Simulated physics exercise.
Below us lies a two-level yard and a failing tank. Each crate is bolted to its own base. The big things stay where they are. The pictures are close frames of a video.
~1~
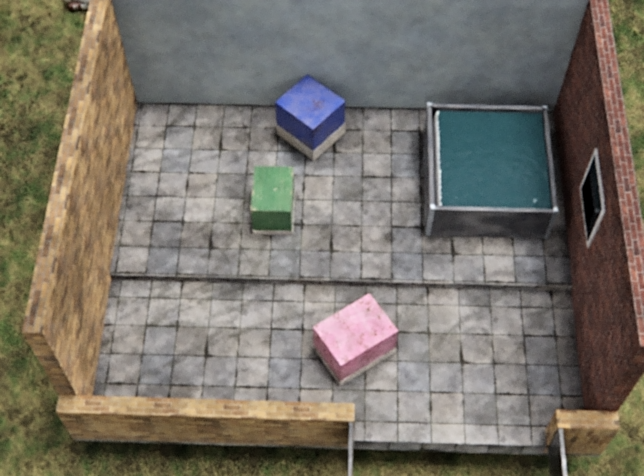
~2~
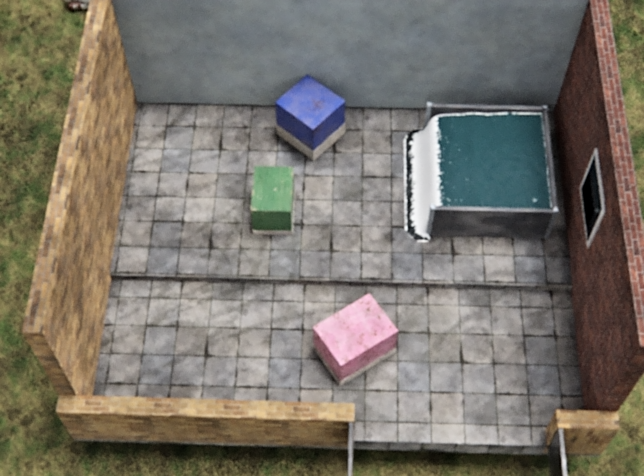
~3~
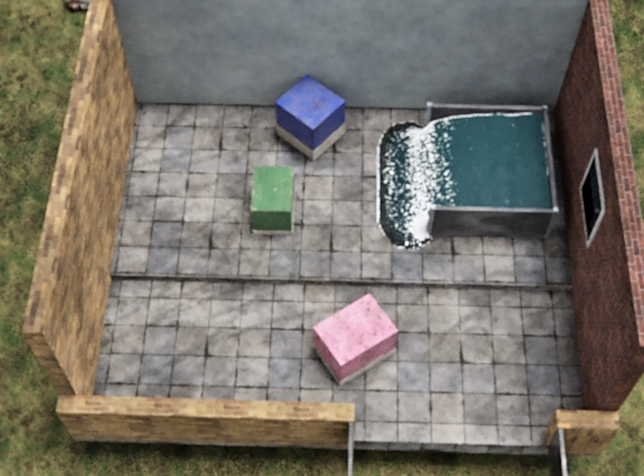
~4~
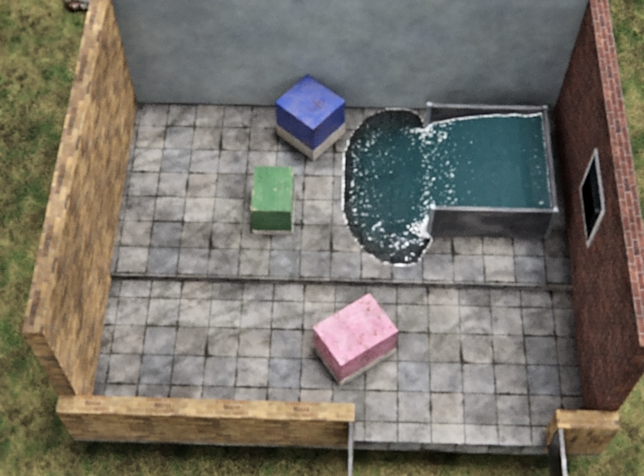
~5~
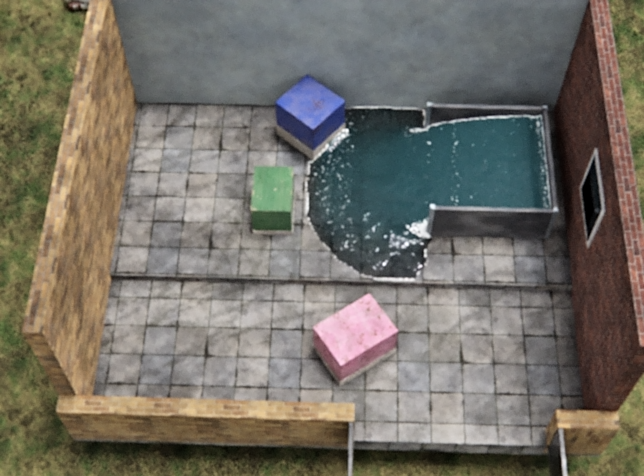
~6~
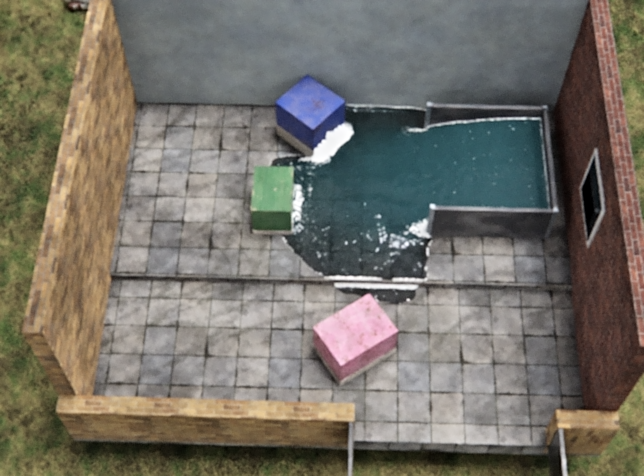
The clip shows a walled, paved yard where the left side of a water tank opens and water pours out, spreading leftward across the floor around it until it meets the blue and green blocks, while the pink block stays still.
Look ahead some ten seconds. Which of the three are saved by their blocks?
In the end: The blue crate is wetted; the pink crate is wetted; the green crate is wetted.
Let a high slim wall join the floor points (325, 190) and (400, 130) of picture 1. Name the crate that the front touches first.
The green one.
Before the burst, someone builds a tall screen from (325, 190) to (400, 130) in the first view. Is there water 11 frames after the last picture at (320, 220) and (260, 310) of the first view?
As listed: Covered, covered.
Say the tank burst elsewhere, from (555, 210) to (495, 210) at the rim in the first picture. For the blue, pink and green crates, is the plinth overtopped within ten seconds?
My reading: Blue crate keeps dry, pink crate is safe, green crate is safe.
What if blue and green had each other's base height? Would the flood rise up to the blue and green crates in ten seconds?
The blue crate is topped; the green crate ends up wet.
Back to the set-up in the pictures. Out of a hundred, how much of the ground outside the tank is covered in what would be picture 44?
Roughly 90 per cent.
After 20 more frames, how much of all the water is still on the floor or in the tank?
Some 100 per cent.
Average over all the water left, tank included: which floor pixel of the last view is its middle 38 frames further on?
I would point to (296, 253).
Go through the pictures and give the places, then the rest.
The water tank at (490, 159) is whole and still, in the first frame.
Water pours out at (430, 175) and has run to (426, 238), in the second frame.
Water pours out at (430, 176) and has run to (398, 241), in the third frame.
The front is at (381, 255), out from the gap at (429, 176), in the fourth frame.
Water pours out at (429, 177) and has run to (321, 232), in the fifth frame.
Water pours out at (429, 177) and has run to a hidden place, in the sixth frame.
A moment on, water covers 35 % of the floor; the blue crate water round its plinth, the pink crate water round its plinth, the green crate water round its plinth.
Next, water covers 55 % of the floor; the blue crate water round its plinth, the pink crate water round its plinth, the green crate water round its plinth.
Then, water covers 60 % of the floor; the blue crate water round its plinth, the pink crate water round its plinth, the green crate water round its plinth.
Later, water covers 90 % of the floor; the blue crate water round its plinth, the pink crate water round its plinth, the green crate water round its plinth.
In the end, water covers 95 % of the floor; the blue crate was topped, the pink crate was topped, the green crate was topped.
